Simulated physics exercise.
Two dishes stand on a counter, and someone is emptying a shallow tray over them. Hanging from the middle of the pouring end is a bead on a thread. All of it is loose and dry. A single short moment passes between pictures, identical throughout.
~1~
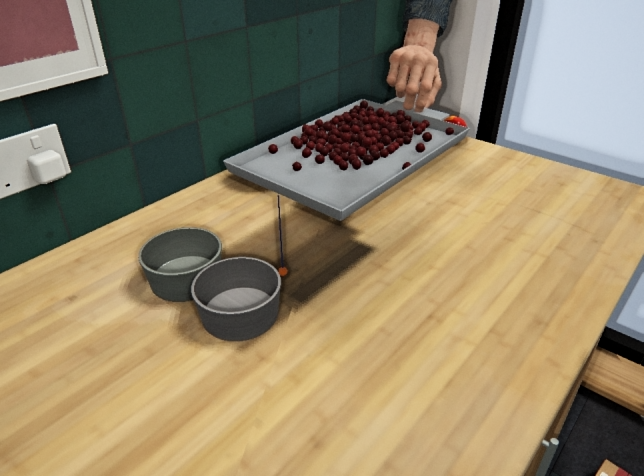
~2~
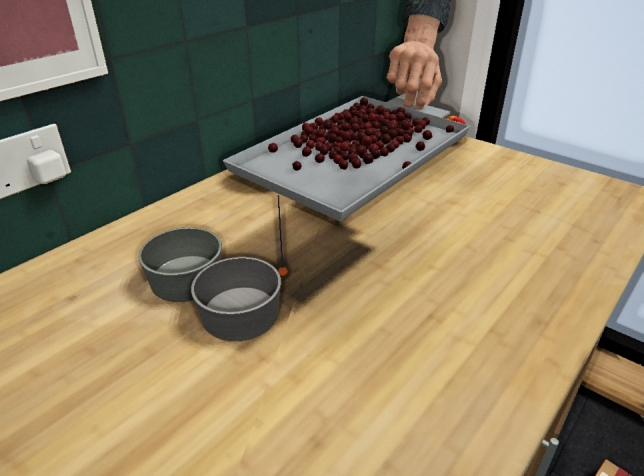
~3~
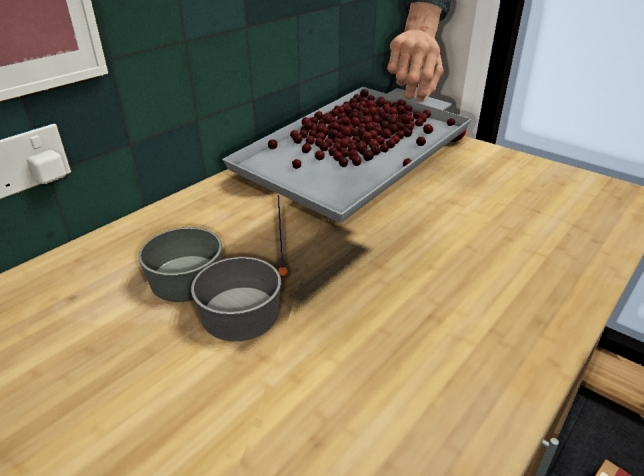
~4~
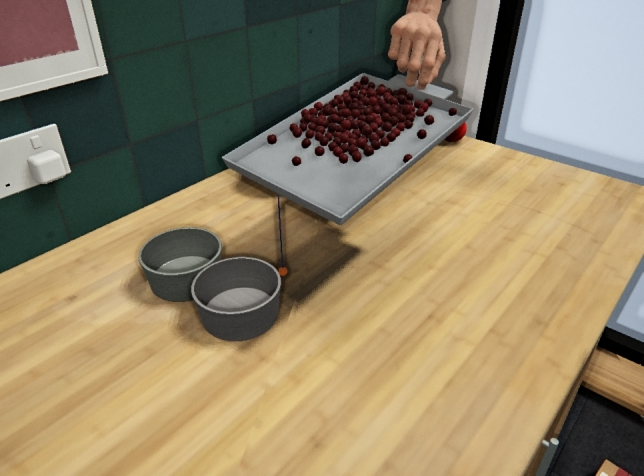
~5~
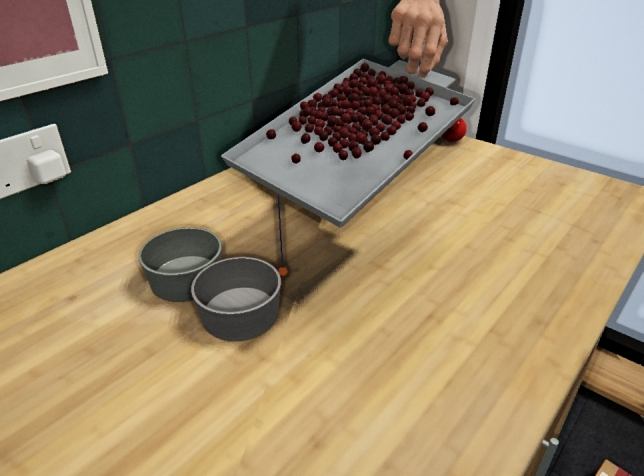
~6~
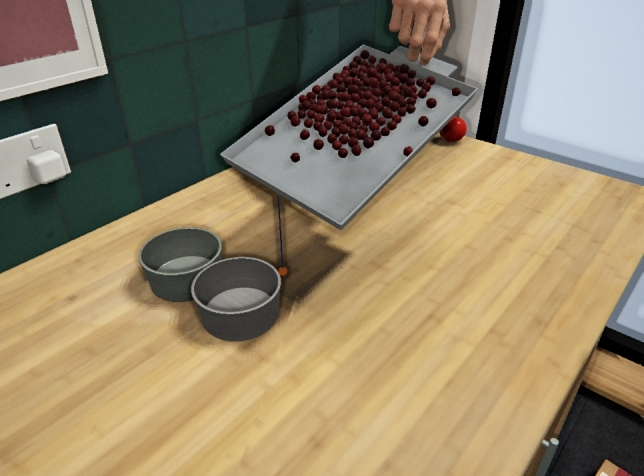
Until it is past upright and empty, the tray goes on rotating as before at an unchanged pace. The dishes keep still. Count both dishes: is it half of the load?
I'd say the dishes miss most of it, honestly.
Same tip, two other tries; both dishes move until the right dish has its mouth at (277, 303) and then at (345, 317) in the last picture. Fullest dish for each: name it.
Try 1: The dish to the right; try 2: The dish to the right.
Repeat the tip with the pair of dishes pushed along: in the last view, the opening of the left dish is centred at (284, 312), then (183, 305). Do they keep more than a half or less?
Well, it comes to a greater portion at first and a lesser portion after that.
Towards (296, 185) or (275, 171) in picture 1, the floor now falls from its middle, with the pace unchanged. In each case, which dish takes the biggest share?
Well, the one to the right comes out on top first, then the one to the right.
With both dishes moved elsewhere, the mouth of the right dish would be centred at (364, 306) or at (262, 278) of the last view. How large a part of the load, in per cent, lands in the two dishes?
In turn 30 and 0 in a hundred.
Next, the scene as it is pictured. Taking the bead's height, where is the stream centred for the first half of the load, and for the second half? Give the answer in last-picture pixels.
The first part passes (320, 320); everything after passes (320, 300).
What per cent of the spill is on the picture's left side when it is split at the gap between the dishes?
Around 10 per cent, give or take.
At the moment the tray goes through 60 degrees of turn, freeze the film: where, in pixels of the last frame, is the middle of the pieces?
Somewhere around pixel (328, 199) in the last picture.
Soon, tray tipped steeply; most on the tray; a small part outside both; about a quarter in the air.
A while on, tray tipped right over; about a quarter on the tray; a stray few in the right dish; about half outside both; about a quarter in the air.
Towards the end, tray tipped past a quarter turn; a stray few in the right dish; nearly all outside both.
Finally, tray tipped past a quarter turn; a stray few in the right dish; none in the left dish; nearly all outside both.
